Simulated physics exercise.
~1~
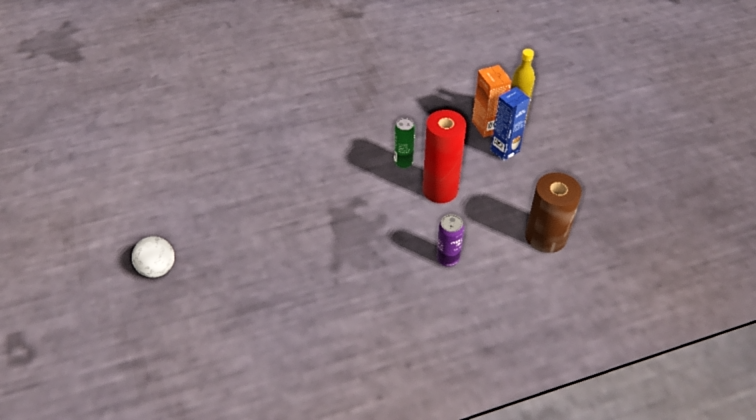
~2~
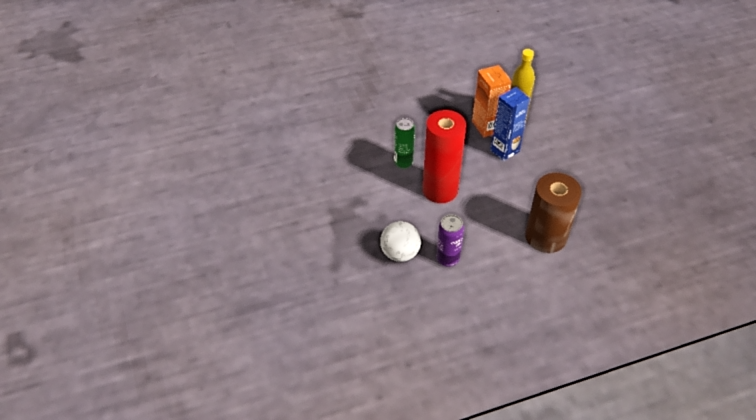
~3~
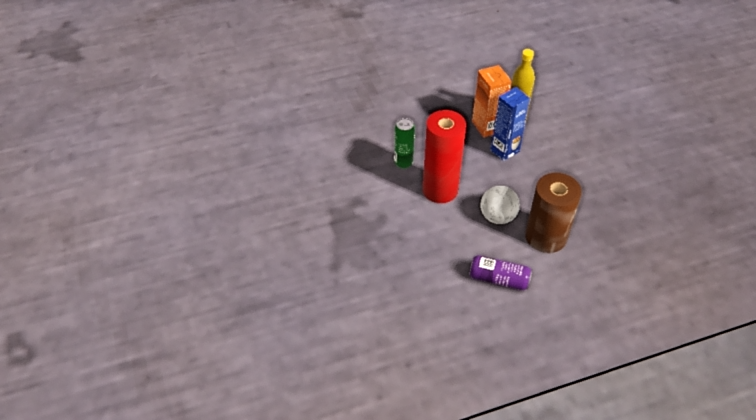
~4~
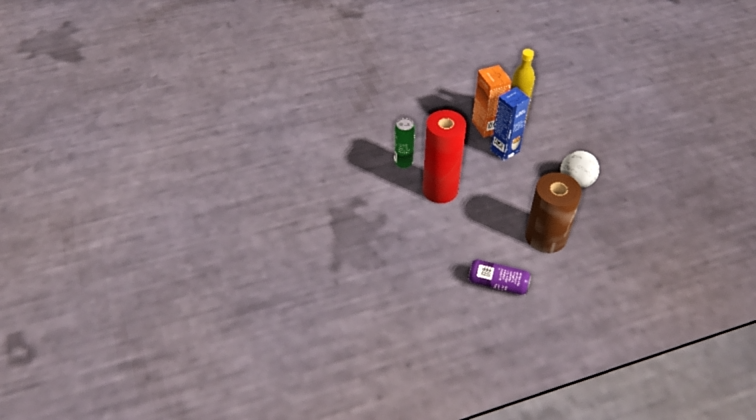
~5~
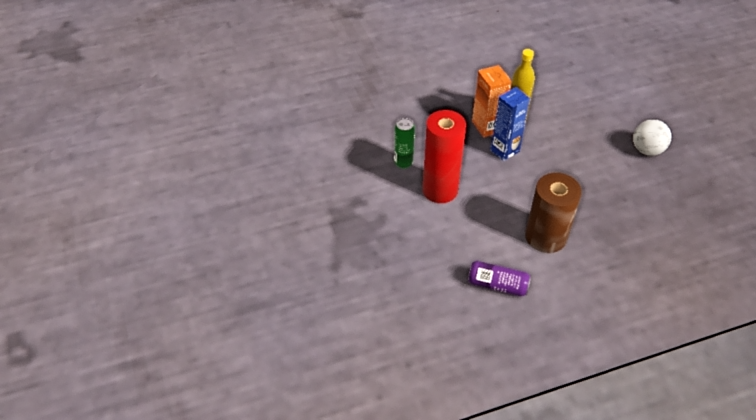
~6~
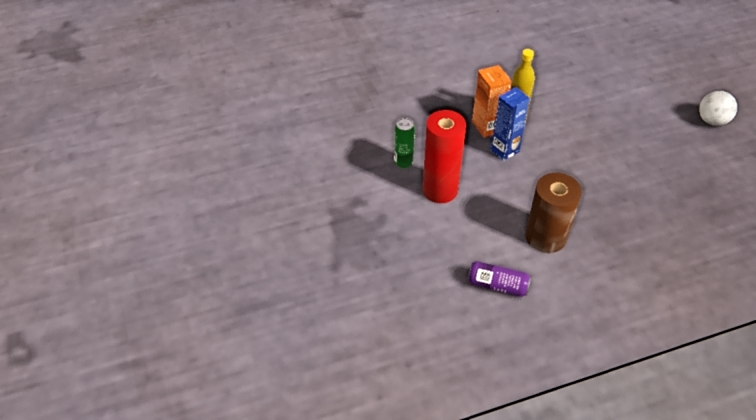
A flat, grey, wood-grained floor is seen from above at an angle, with a paler strip at the lower right. A white ball sits at the left, while a red roll, a green can, a purple can and a brown roll stand to the right, with orange and blue cartons and a yellow bottle behind. The ball rolls right to the upright purple can, which topples onto its side. The ball passes between the red and brown rolls, then continues behind the brown one towards the upper right. It ends near the right edge, with only the purple can lying down.
